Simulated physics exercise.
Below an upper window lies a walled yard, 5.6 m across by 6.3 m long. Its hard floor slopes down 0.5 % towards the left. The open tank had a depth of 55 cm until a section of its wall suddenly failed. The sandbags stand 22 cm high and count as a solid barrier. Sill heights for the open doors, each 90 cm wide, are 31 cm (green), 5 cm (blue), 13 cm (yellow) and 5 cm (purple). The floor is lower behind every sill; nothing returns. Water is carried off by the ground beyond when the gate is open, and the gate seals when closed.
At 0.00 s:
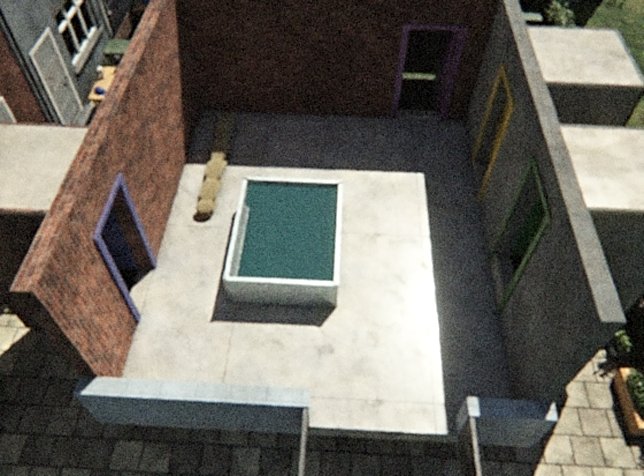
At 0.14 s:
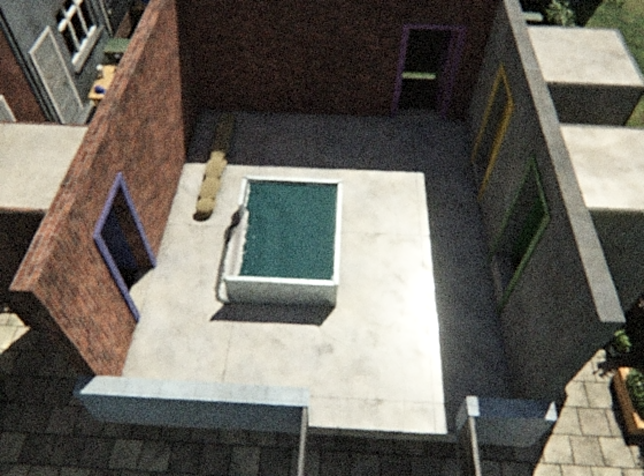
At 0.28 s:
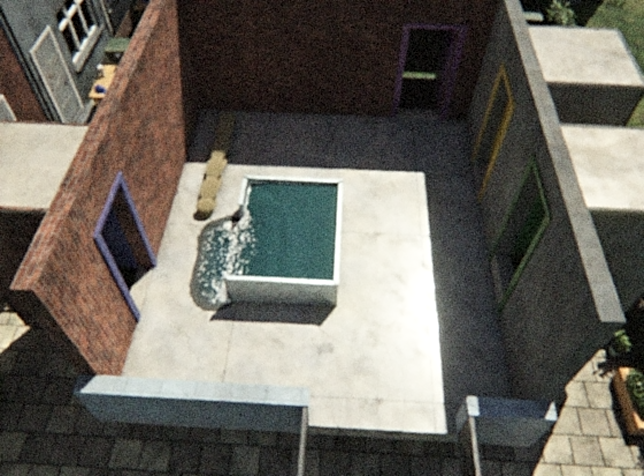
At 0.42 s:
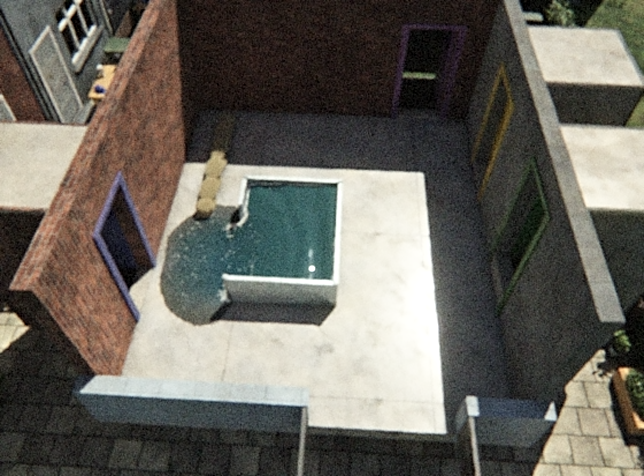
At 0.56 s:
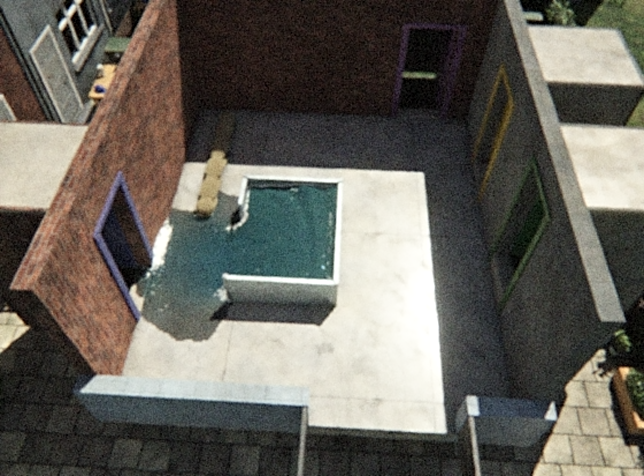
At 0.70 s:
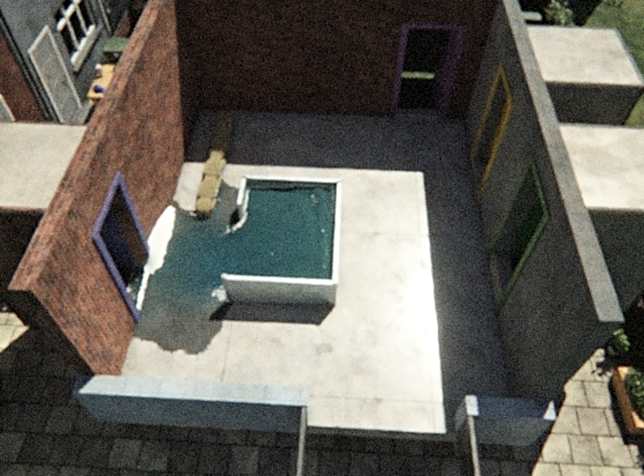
A white-walled tank of still, blue-green water opened along its left side in a walled yard, and water poured out, spreading over the pale floor to the blue-framed doorway in the brick wall.
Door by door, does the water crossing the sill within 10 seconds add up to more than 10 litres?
In order: At the green door it looks set to land under the limit, at the blue door it looks set to land over the limit, at the yellow door it looks set to land under the limit, at the purple door it looks set to land under the limit.
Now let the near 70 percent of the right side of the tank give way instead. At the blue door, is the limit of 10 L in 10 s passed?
Note: Blue door, short of the limit.
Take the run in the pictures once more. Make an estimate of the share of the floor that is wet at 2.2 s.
Roughly 20 % of the floor is wet.
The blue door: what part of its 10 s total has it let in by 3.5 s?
By that time, around 80 per cent.
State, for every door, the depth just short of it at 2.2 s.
Centimetres: Green 0 / blue 24 / yellow 0 / purple 0.
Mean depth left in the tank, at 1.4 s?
The average depth is around 31 cm.
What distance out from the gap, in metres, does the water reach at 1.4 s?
3.0 m.
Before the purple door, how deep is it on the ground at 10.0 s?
2.5 cm or so.
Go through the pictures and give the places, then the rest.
The open tank at (288, 230) is whole and still, 55 cm deep, in the first picture.
The front is at a hidden place, 0.8 m from the gap at (238, 256); 0.2 m2 of floor is under water; 55 cm left at the back of the open tank, in the second picture.
The front is at (205, 305), 1.0 m from the gap at (239, 256); 1.0 m2 of floor is under water; 55 cm left at the back of the open tank, in the third picture.
Water pours out at (238, 256) and has run 1.3 m, to (193, 219); typically 8 cm deep outside, 53 cm at the open tank's back, in the fourth picture.
Water pours out at (239, 256) and has run 1.7 m, to (171, 213); typically 8 cm deep outside, 46 cm at the open tank's back, in the fifth picture.
The front is at (135, 328), 1.9 m from the gap at (238, 256); 3.3 m2 of floor is under water; 48 cm left at the back of the open tank, in the sixth picture.
After 1.4 s water covers 15 % of the floor and is deepest (38 cm) near (158, 253); green door not reached, blue door 28 cm at the sill, 103 L in, yellow door not reached, purple door not reached.
After 2.2 s water covers 20 % of the floor and is deepest (34 cm) near (119, 385); green door not reached, blue door 24 cm at the sill, 240 L in, yellow door not reached, purple door not reached.
After 3.5 s water covers 40 % of the floor and is deepest (28 cm) near (199, 116); green door not reached, blue door 16 cm at the sill, 352 L in, yellow door not reached, purple door not reached.
After 6.0 s water covers 75 % of the floor and is deepest (17 cm) near (198, 121); green door 6 cm at the sill, 0 L in, blue door 10 cm at the sill, 424 L in, yellow door not reached, purple door 2 cm at the sill, 0 L in.
After 10.0 s water covers 90 % of the floor and is deepest (8 cm) near (196, 127); green door 4 cm at the sill, 0 L in, blue door 6 cm at the sill, 448 L in, yellow door 5 cm at the sill, 0 L in, purple door 3 cm at the sill, 0 L in.
